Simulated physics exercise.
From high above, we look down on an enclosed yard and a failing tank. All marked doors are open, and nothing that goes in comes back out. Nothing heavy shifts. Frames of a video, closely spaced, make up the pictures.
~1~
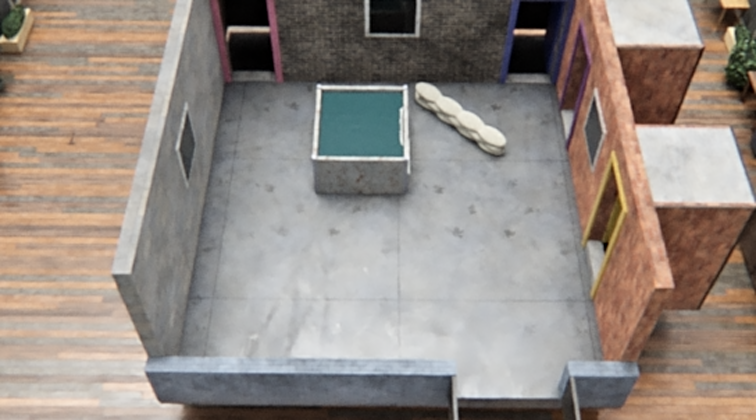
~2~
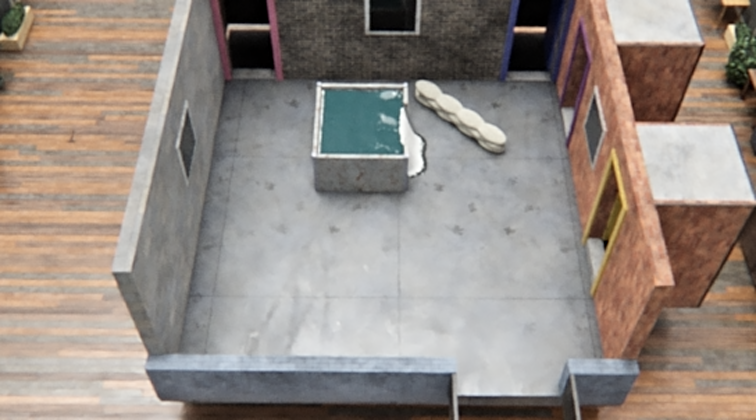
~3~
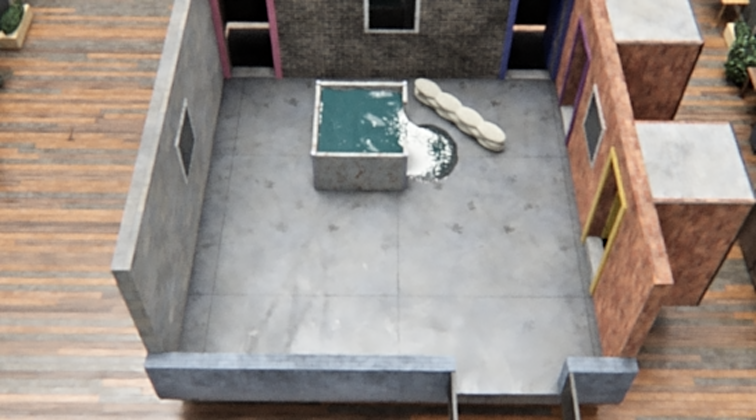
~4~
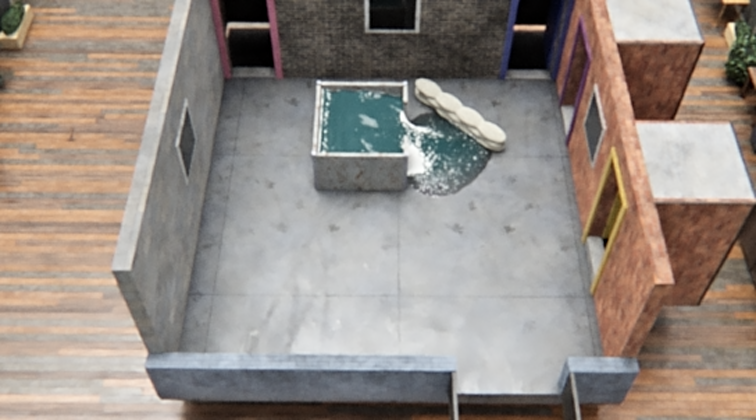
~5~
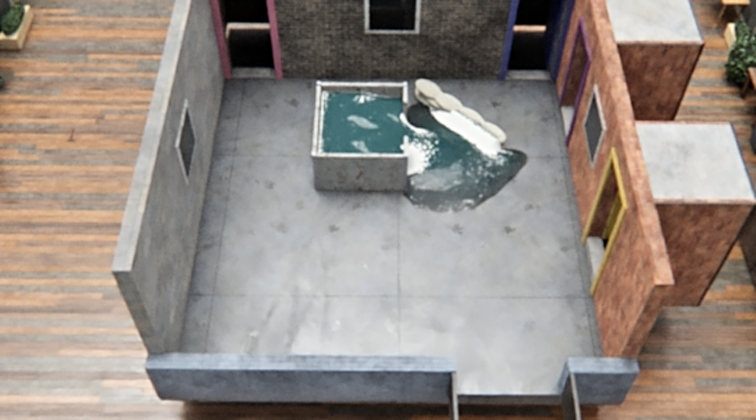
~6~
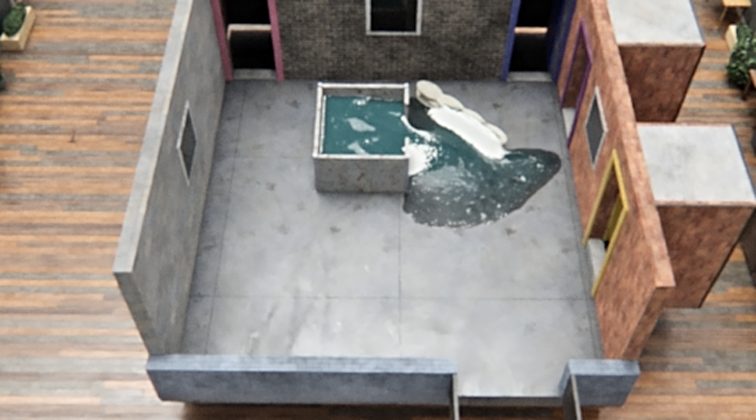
In a walled yard seen from high above, a square tank of green water stands whole and still beside a pale, lumpy barrier. Water then bursts from its right side, foaming onto the grey floor, and spreads rightward around and over the barrier into a wide, dark pool as the tank's level drops.
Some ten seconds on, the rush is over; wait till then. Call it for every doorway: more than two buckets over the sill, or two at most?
My call: The yellow door two at most; the pink door two at most; the blue door more than two; the purple door two at most.
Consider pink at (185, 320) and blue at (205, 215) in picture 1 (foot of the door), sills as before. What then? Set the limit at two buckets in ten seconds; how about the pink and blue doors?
Result - pink: Remains below the limit; blue: Remains below the limit.
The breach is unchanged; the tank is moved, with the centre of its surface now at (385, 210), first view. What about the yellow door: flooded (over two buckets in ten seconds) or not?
Briefly, yellow crosses the line.
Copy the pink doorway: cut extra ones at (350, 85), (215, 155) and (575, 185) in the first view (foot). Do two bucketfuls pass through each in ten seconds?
One after the other: Takes less, takes less, lets more in.
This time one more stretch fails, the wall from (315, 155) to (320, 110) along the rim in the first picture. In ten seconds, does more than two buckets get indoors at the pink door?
In short: Pink door takes more.
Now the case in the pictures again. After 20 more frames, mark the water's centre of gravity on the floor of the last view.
About (454, 194).
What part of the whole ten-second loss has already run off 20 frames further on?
I'd put it at 15 per cent.
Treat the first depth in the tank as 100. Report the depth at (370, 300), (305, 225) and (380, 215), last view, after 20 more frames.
Estimated readings in sequence: 0, 0, 0 percent.
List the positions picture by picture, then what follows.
In the first picture, the tank at (361, 125) is whole and still.
In the second picture, the front is at (416, 173), out from the gap at (403, 142).
In the third picture, water pours out at (403, 142) and has run to (452, 164).
In the fourth picture, the front is at (485, 159), out from the gap at (403, 142).
In the fifth picture, the front is at (521, 162), out from the gap at (403, 143).
In the sixth picture, water pours out at (404, 145) and has run to (556, 164).
A moment on, water covers 20 % of the floor; the yellow door not reached, the pink door not reached, the blue door not reached, the purple door wet at the sill, nothing in.
Next, water covers 30 % of the floor; the yellow door wet at the sill, nothing in, the pink door not reached, the blue door not reached, the purple door wet at the sill, nothing in.
Then, water covers 45 % of the floor; the yellow door wet at the sill, nothing in, the pink door wet at the sill, nothing in, the blue door over two buckets in, the purple door wet at the sill, nothing in.
Later, water covers 65 % of the floor; the yellow door wet at the sill, nothing in, the pink door under two buckets in, the blue door over two buckets in, the purple door wet at the sill, nothing in.
In the end, water covers 85 % of the floor; the yellow door wet at the sill, nothing in, the pink door under two buckets in, the blue door over two buckets in, the purple door wet at the sill, nothing in.
